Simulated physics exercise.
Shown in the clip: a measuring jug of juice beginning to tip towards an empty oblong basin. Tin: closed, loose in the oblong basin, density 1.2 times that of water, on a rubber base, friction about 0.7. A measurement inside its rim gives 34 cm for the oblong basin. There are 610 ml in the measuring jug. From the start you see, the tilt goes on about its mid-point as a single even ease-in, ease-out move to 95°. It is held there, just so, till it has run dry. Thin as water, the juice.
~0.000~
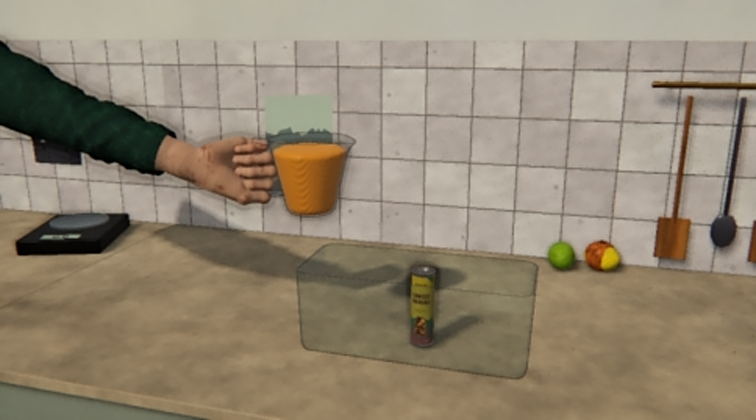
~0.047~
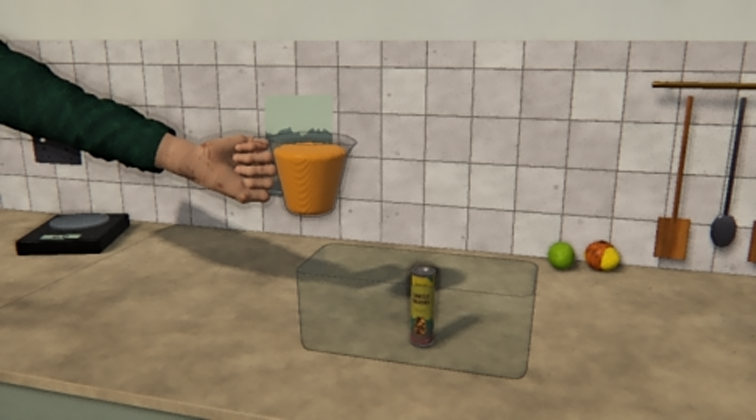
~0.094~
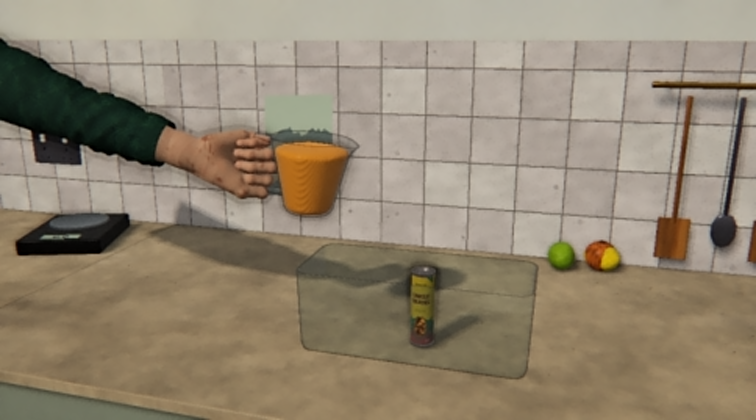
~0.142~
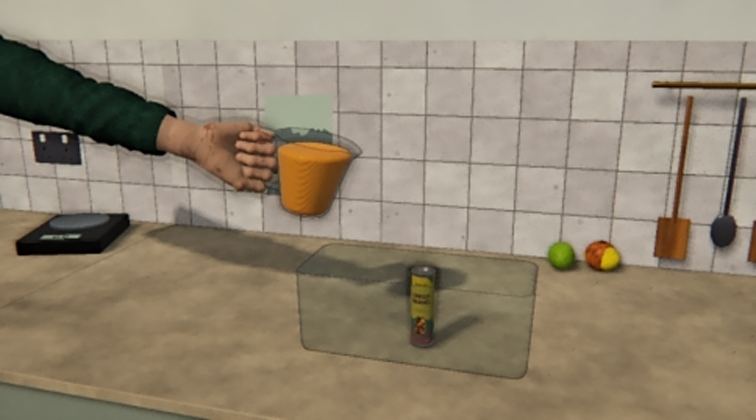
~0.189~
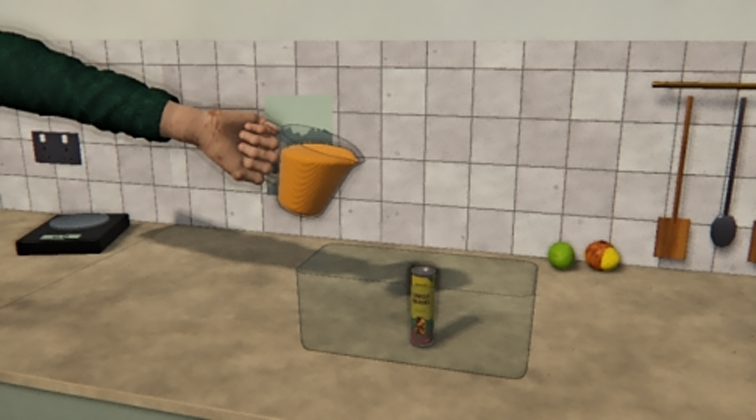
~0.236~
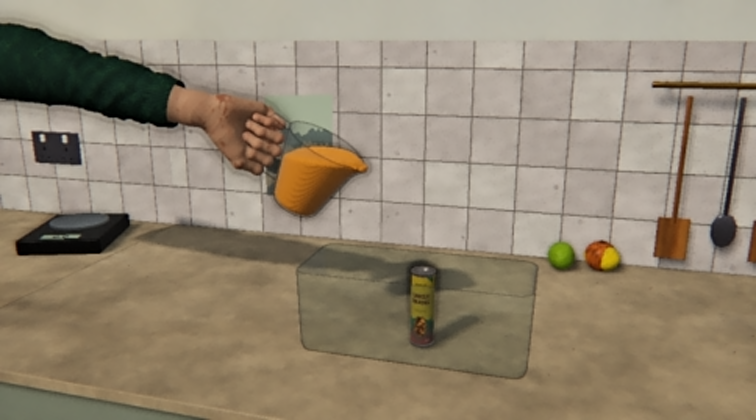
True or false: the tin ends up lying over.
False.
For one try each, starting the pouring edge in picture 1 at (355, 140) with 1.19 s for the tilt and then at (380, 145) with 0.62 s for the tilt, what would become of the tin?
The tin stays vertical the first time and overturns the second time.
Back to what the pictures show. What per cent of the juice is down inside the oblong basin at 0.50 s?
Near 24 in a hundred.
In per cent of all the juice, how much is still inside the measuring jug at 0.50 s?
At that time about 48 in a hundred parts are still held.
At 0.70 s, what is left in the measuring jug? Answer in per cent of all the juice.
Roughly 12 per cent.
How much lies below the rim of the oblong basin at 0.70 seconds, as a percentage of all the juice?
The share is close to 76 percent.
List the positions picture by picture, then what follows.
In the first frame, tilt 0°; pouring edge (356, 142); surface from (278, 147) to (347, 151); the oblong basin's rim runs from (311, 258) to (536, 280); the tin's top is at (423, 274).
In the second frame, tilt 1°; pouring edge (356, 143); surface from (278, 147) to (347, 152).
In the third frame, tilt 5°; pouring edge (359, 146); surface from (280, 145) to (349, 153).
In the fourth frame, tilt 12°; pouring edge (362, 153); surface from (283, 146) to (351, 155).
In the fifth frame, tilt 20°; pouring edge (365, 161); surface from (286, 147) to (359, 159).
In the sixth frame, tilt 30°; pouring edge (367, 171); surface from (287, 154) to (363, 164); 1 per cent is over the edge.
By 0.50 s the tilt is 87° and 49 per cent is still to pour; the tin stands where it began.
By 0.70 s the tilt is 95° and 11 per cent is still to pour; the tin stands 1 cm from where it began.
By 0.90 s the tilt is 95° and 1 per cent is still to pour; the tin stands where it began.
By 1.12 s the tilt is 95° and 0 per cent is still to pour; the tin stands where it began.
At rest the tin stands where it began.
